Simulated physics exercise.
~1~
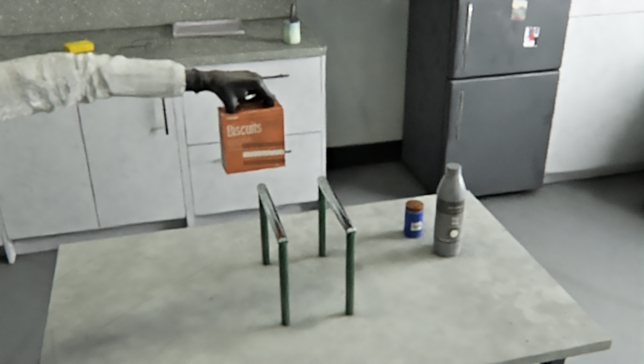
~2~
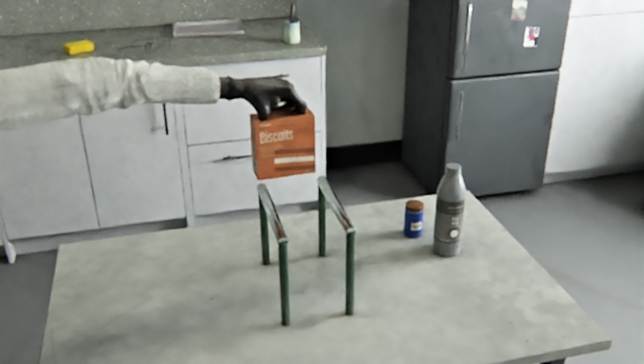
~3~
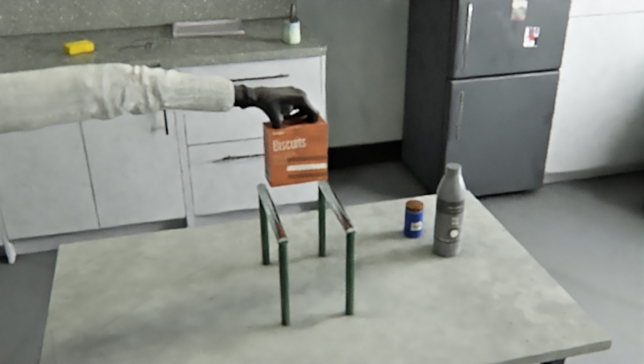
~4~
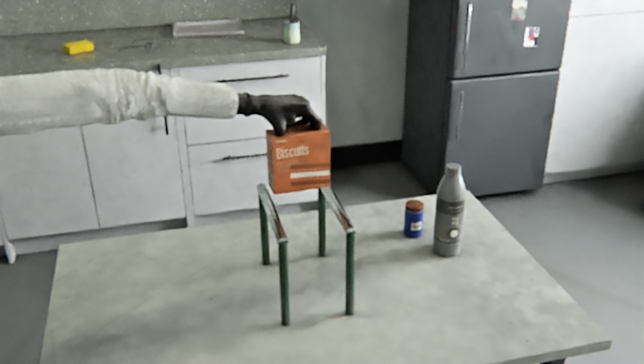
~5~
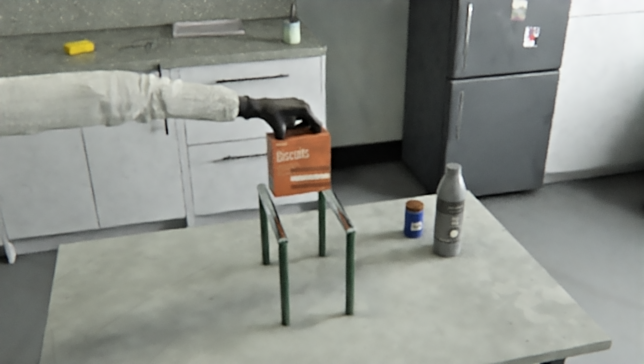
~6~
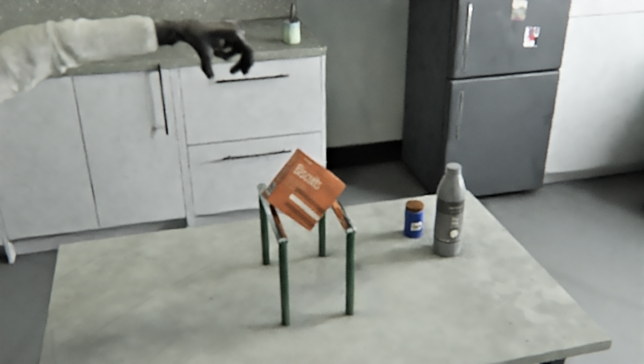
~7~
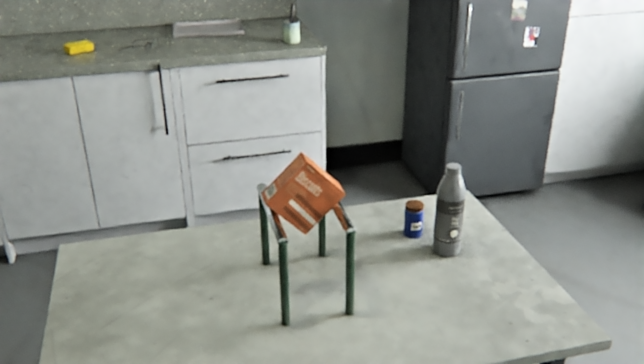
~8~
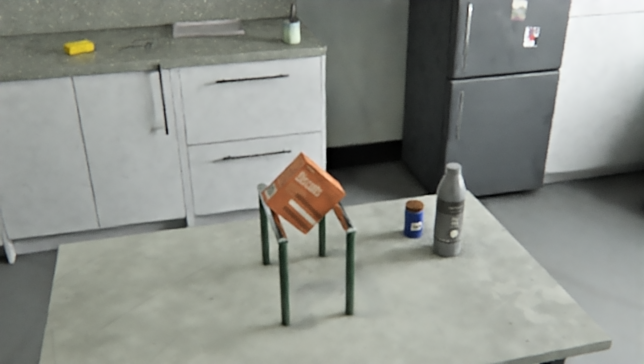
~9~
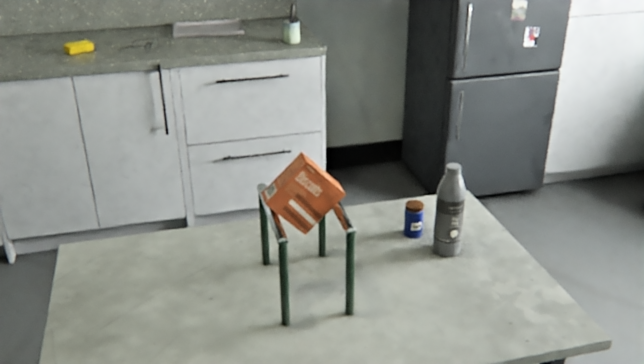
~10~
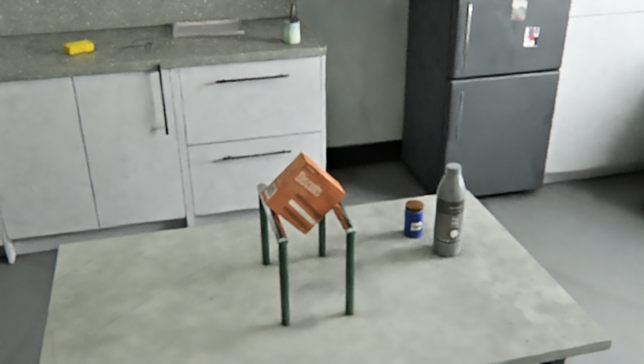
An orange packet held by a gloved hand moves right and is lowered over the gap between two raised ledges on a table, then released. It tips over and lodges tilted between the ledges, while a grey bottle and blue shaker stand undisturbed nearby.
